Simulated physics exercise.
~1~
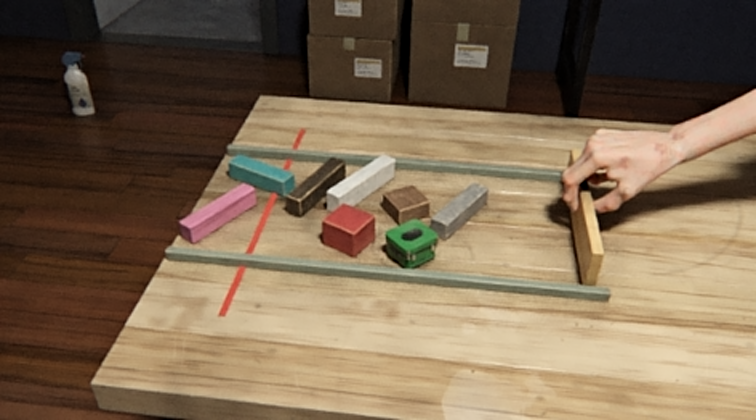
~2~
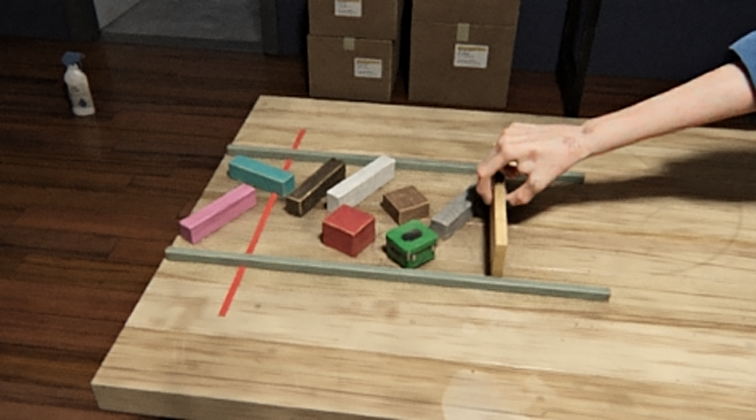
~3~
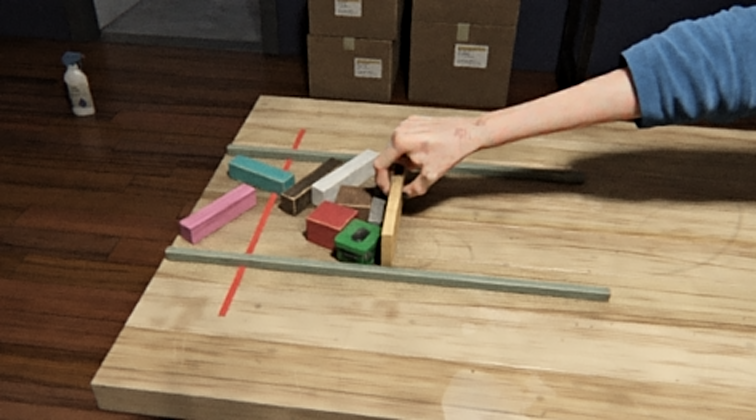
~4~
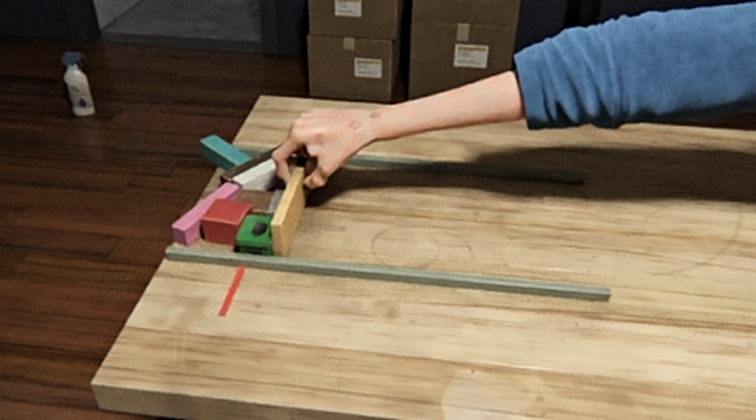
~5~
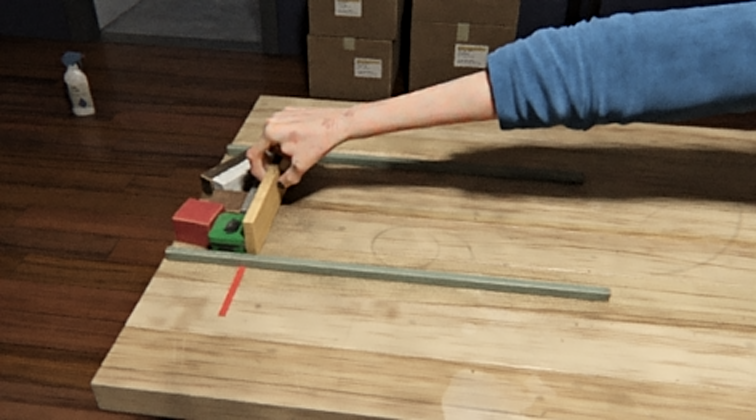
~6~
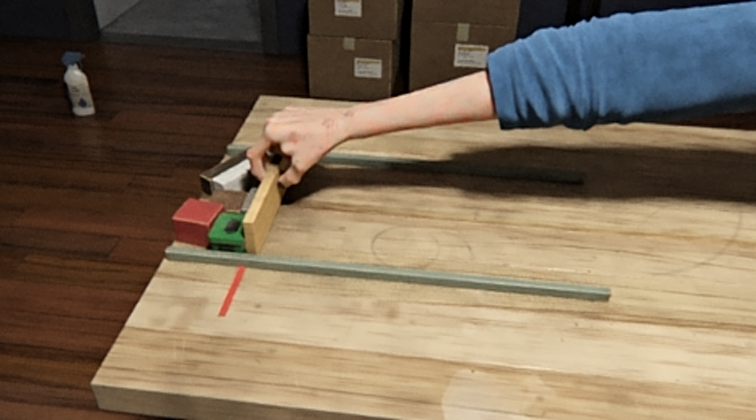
A hand slid an upright wooden board left along a channel on a table, bunching colored bars and blocks together and pushing them to the end, where the turquoise and pink bars went over the edge while the red and green blocks stayed on.
